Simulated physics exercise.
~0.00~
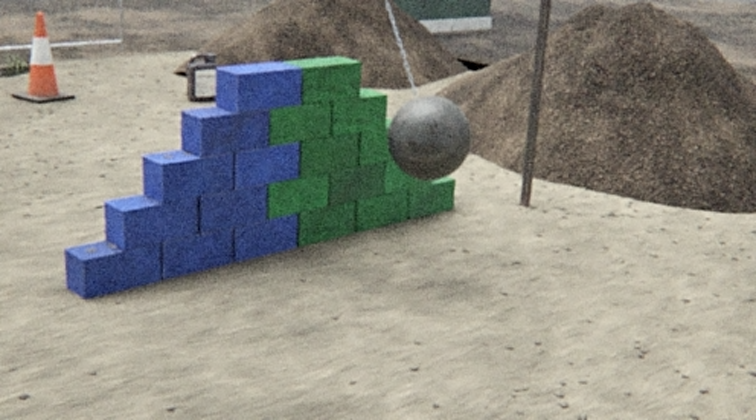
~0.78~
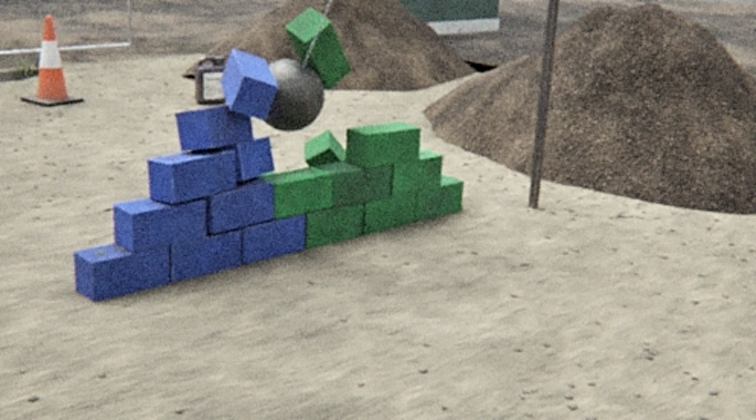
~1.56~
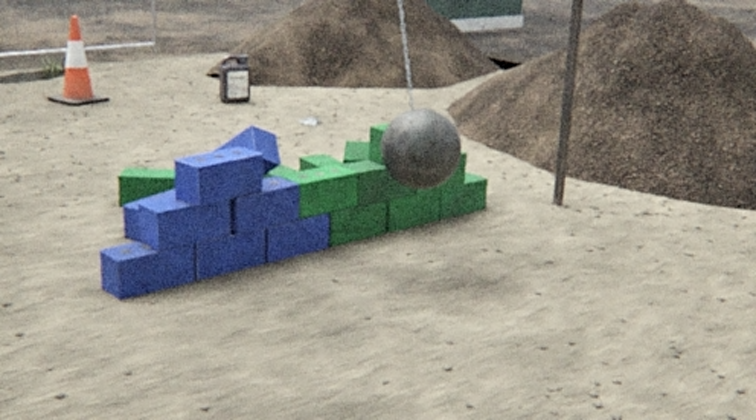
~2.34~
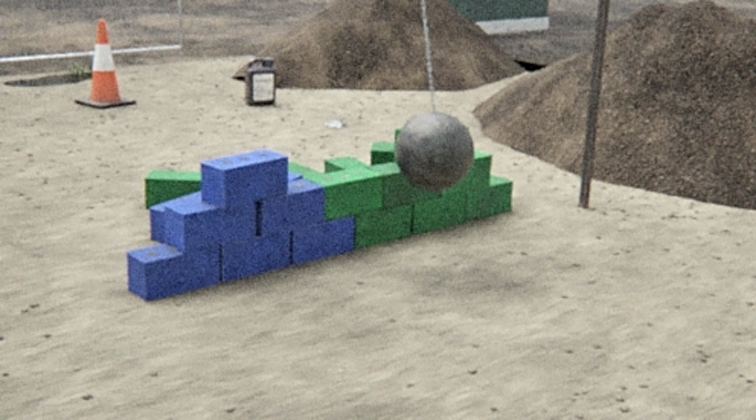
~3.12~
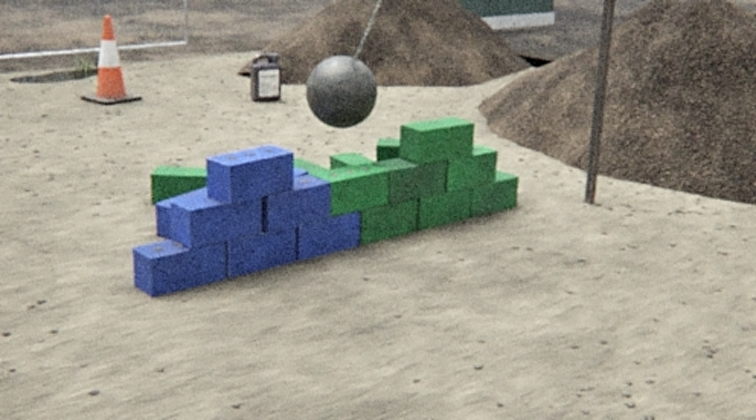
A stepped wall of blue and green blocks stood on sandy ground until a dark ball on a line swung left into its top, knocking several blocks loose, then swung back and forth above the lowered, still partly standing wall.
